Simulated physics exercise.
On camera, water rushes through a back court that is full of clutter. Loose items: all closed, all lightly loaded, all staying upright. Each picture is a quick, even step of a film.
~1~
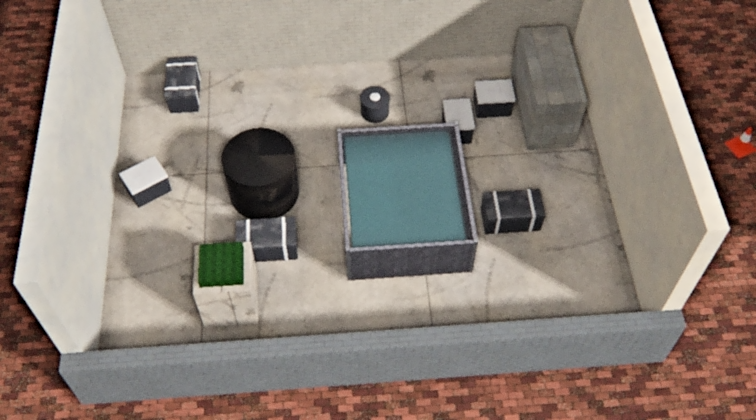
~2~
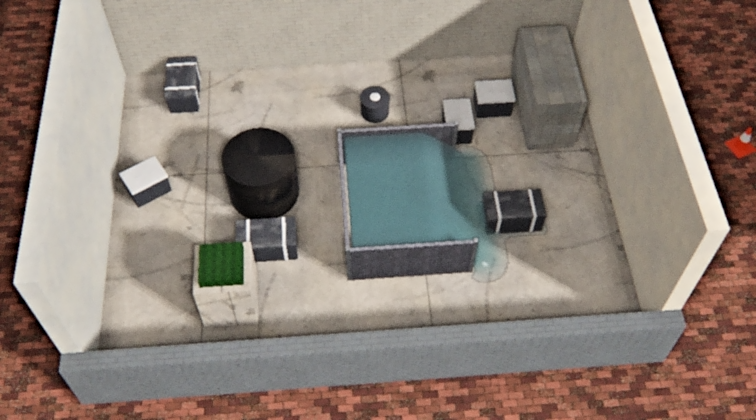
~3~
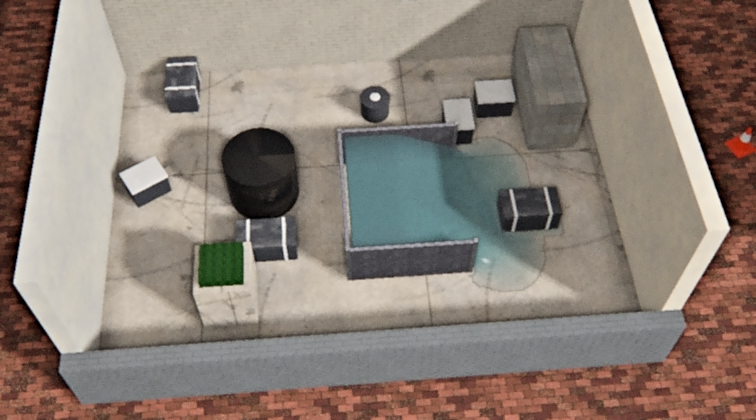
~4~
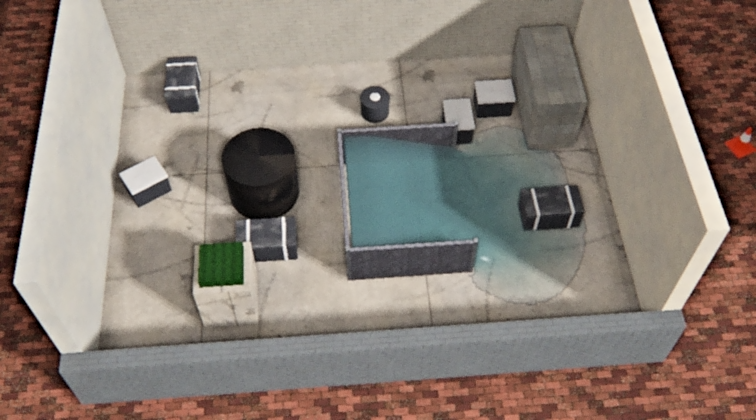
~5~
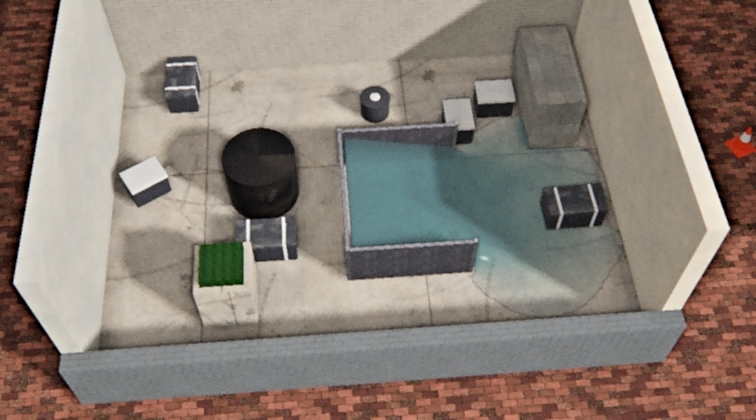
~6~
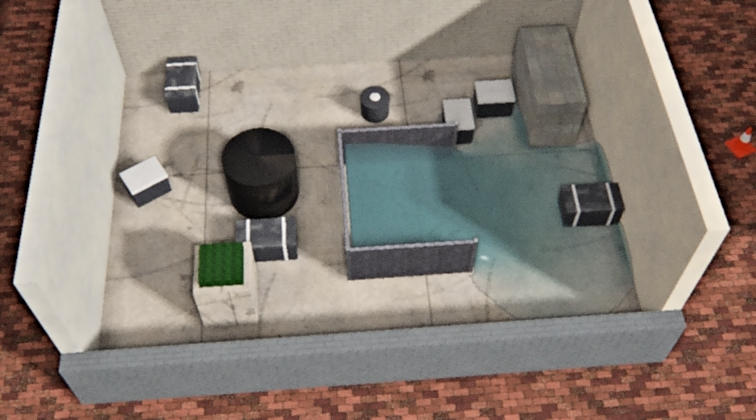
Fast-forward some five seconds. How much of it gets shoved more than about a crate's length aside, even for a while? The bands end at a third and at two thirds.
It stays in the middle third.
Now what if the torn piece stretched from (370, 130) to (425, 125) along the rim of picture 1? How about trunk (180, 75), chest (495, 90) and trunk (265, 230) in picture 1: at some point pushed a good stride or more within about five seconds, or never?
In turn: Moved that far, moved that far, stayed within it.
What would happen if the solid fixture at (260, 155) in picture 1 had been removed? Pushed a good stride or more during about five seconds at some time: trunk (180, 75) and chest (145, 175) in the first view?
In that order: Under that, no.
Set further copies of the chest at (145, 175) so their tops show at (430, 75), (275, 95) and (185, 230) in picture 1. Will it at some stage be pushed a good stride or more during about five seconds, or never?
Result by item: Gets dislodged / stays where it is / stays where it is.
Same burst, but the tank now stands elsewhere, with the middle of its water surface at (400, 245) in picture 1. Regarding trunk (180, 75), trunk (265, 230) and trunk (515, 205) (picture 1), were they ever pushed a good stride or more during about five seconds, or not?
Taking them in turn: Kept near its start; kept near its start; got sent well off.
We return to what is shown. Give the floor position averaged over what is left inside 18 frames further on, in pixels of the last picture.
Roughly at (335, 165).
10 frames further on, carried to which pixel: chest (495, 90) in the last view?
It should be near (448, 68).
A moment on, 1 of 7 are well off their spots; 1 afloat.
Next, 2 of 7 are well off their spots; 1 afloat.
Later, 2 of 7 are well off their spots; 1 afloat.
In the end, 4 of 7 are well off their spots, and 4 have been at some point; 1 afloat.
